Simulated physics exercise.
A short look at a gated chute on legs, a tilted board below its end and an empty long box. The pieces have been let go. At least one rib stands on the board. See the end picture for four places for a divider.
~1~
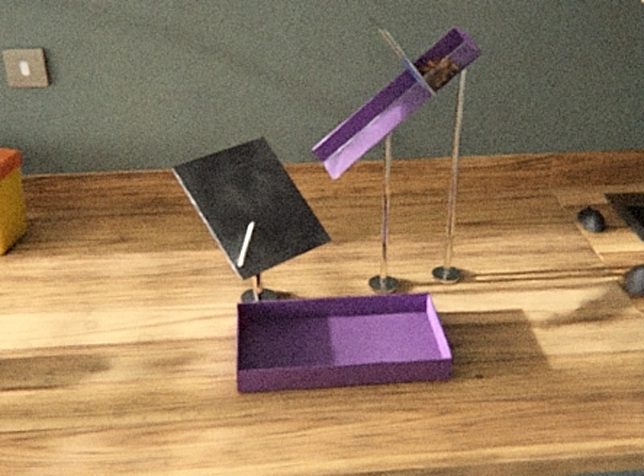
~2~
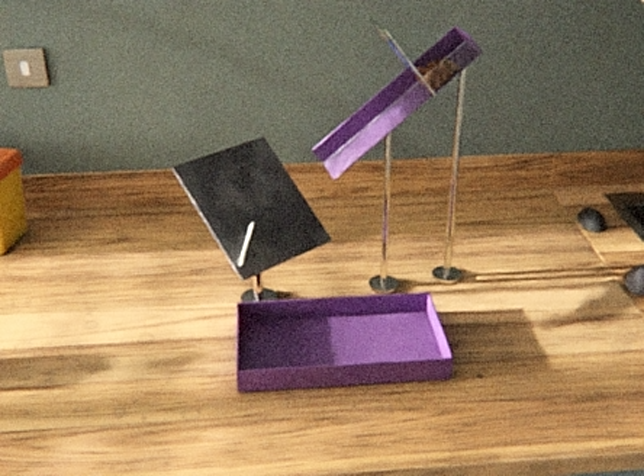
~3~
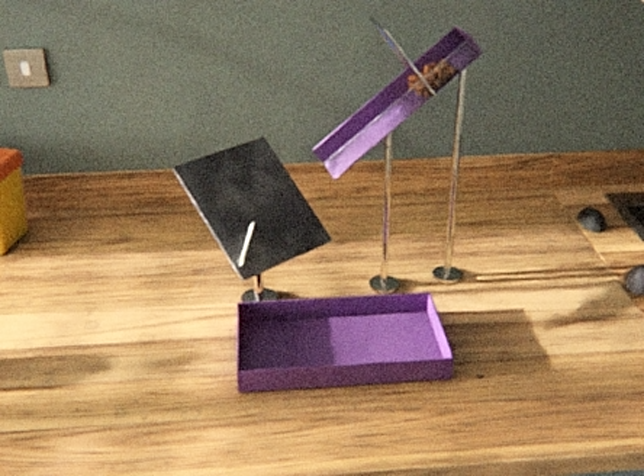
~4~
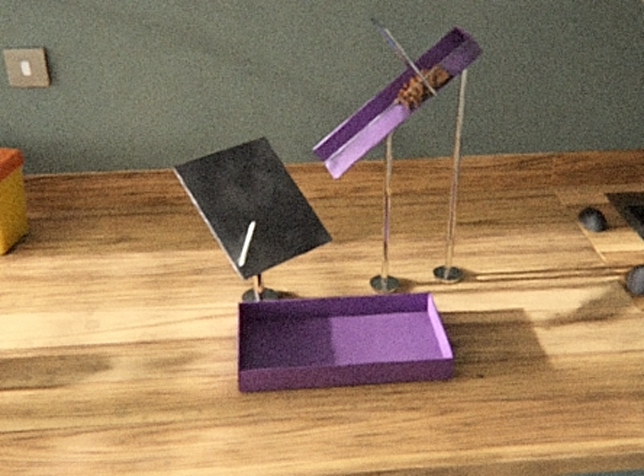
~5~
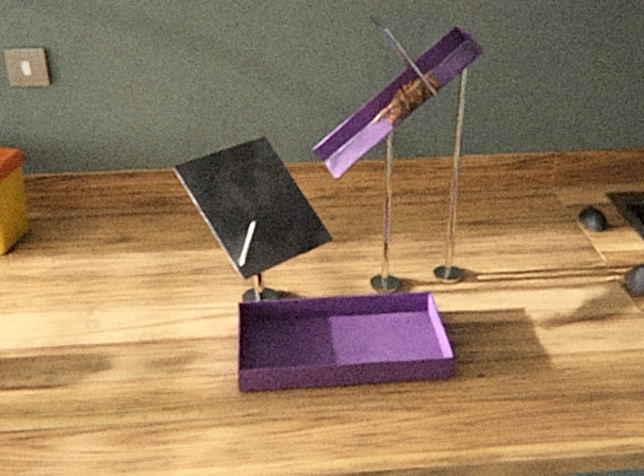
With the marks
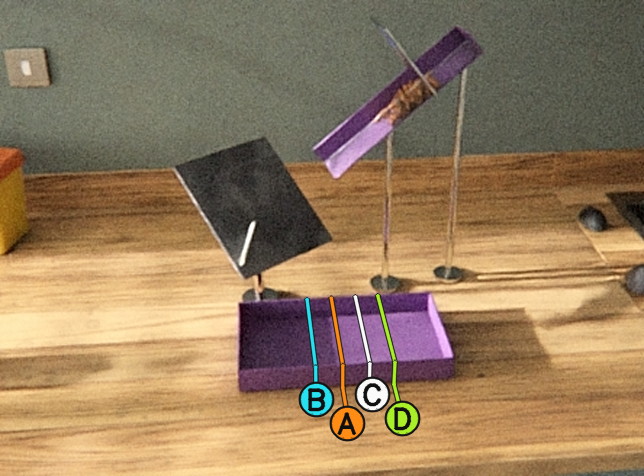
On a wooden counter, small brown pieces slide partway down a raised purple chute.
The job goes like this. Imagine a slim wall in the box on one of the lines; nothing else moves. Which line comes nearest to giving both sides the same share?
B is best.
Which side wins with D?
More lands on the left.
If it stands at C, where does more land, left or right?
Left.
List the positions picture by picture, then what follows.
In the first frame, load behind the gate at (434, 72), cereal balls; lip of the chute at (329, 172), sloping fairly steeply.
In the second frame, middle of the board at (254, 204), tilted fairly steeply; middle of its low edge at (290, 259); of its high edge at (220, 151).
In the third frame, front corners of the box at (238, 371) and (453, 358), empty; front of the load at (412, 87).
In the fourth frame, middle of the load at (420, 85); its front at (397, 101), about a quarter of the way to the lip; rib from (254, 222) to (243, 261).
In the fifth frame, middle of the load at (410, 97); its front at (377, 120), about half of the way to the lip.
On the marked copy, line A crosses the front rim at (342, 364); line B crosses the front rim at (315, 366); line C crosses the front rim at (369, 362); line D crosses the front rim at (394, 361).
With A, of what is caught, most on the left of the divider, a small part on the right.
With B, of what is caught, about two thirds on the left of the divider, about a quarter on the right.
With C, of what is caught, nearly all on the left of the divider, a stray few on the right.
With D, of what is caught, nearly all on the left of the divider, a stray few on the right.
